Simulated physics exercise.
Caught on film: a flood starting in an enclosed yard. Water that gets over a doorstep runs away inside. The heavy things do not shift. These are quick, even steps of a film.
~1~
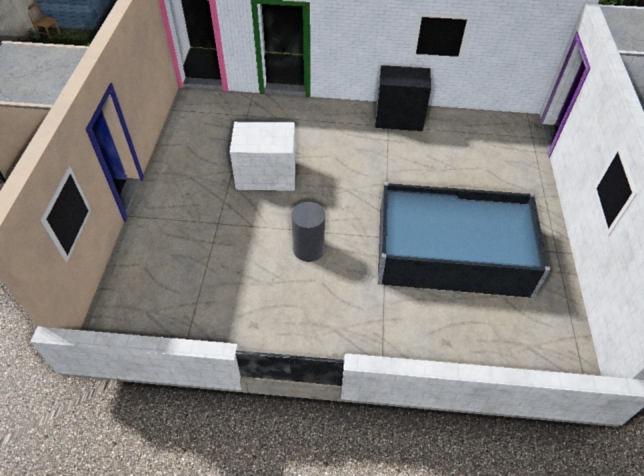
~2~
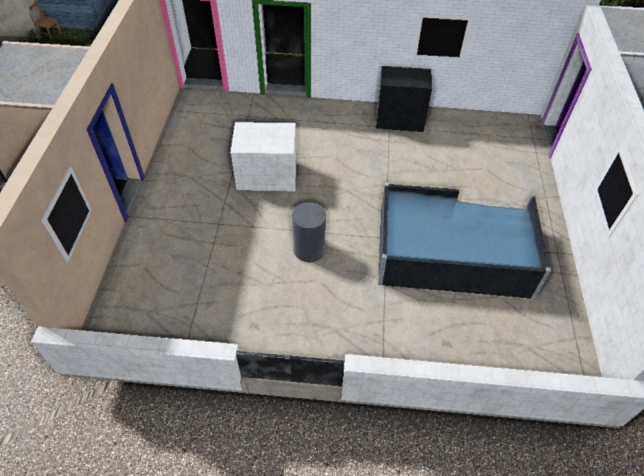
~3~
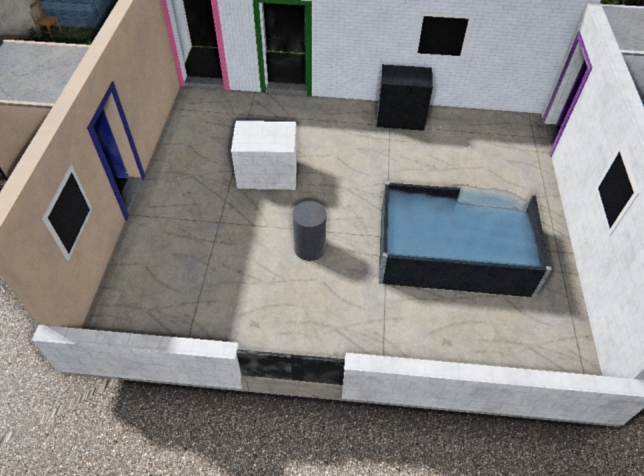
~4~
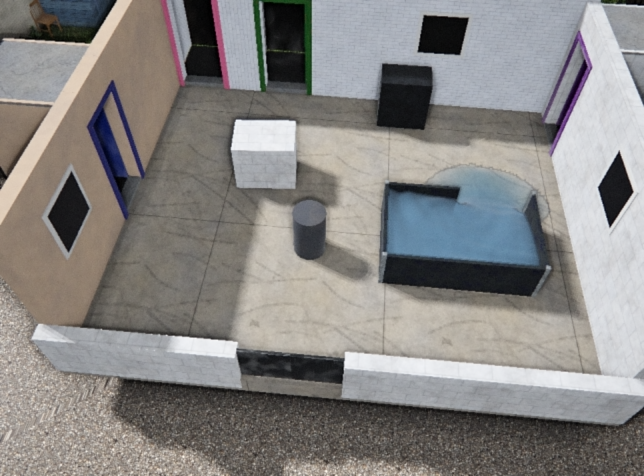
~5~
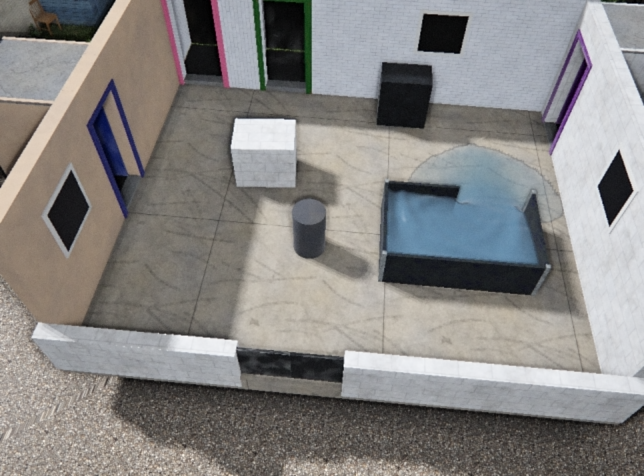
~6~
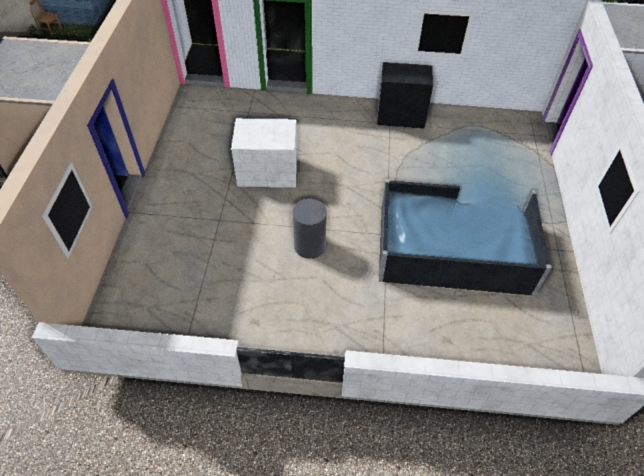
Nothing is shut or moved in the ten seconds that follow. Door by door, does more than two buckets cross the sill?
One by one: The pink door holds within the limit; the blue door holds within the limit; the green door holds within the limit; the purple door floods.
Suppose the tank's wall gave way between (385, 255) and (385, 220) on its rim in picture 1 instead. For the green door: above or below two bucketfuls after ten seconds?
In short: Green keeps below it.
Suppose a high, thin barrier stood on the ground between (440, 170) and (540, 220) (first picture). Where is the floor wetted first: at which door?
It is the one in green.
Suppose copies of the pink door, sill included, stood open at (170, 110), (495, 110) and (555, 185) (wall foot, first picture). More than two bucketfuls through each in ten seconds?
In that order: Takes less, floods, floods.
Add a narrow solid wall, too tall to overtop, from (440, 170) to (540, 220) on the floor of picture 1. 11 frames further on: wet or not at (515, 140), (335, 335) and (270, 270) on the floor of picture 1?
One after the other: No water, free of water, dry.
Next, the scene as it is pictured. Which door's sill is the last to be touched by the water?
It is the one in blue.
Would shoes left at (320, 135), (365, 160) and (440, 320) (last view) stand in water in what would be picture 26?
In that order: Covered, flooded, not flooded.
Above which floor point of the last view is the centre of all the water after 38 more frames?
Close to (430, 173).
A moment on, water covers 20 % of the floor; the pink door not reached, the blue door not reached, the green door not reached, the purple door under two buckets in.
Next, water covers 20 % of the floor; the pink door not reached, the blue door not reached, the green door not reached, the purple door over two buckets in.
Then, water covers 35 % of the floor; the pink door not reached, the blue door not reached, the green door wet at the sill, nothing in, the purple door far over two buckets in.
Later, water covers 60 % of the floor; the pink door wet at the sill, nothing in, the blue door not reached, the green door wet at the sill, nothing in, the purple door far over two buckets in.
In the end, water covers 80 % of the floor; the pink door wet at the sill, nothing in, the blue door wet at the sill, nothing in, the green door wet at the sill, nothing in, the purple door far over two buckets in.
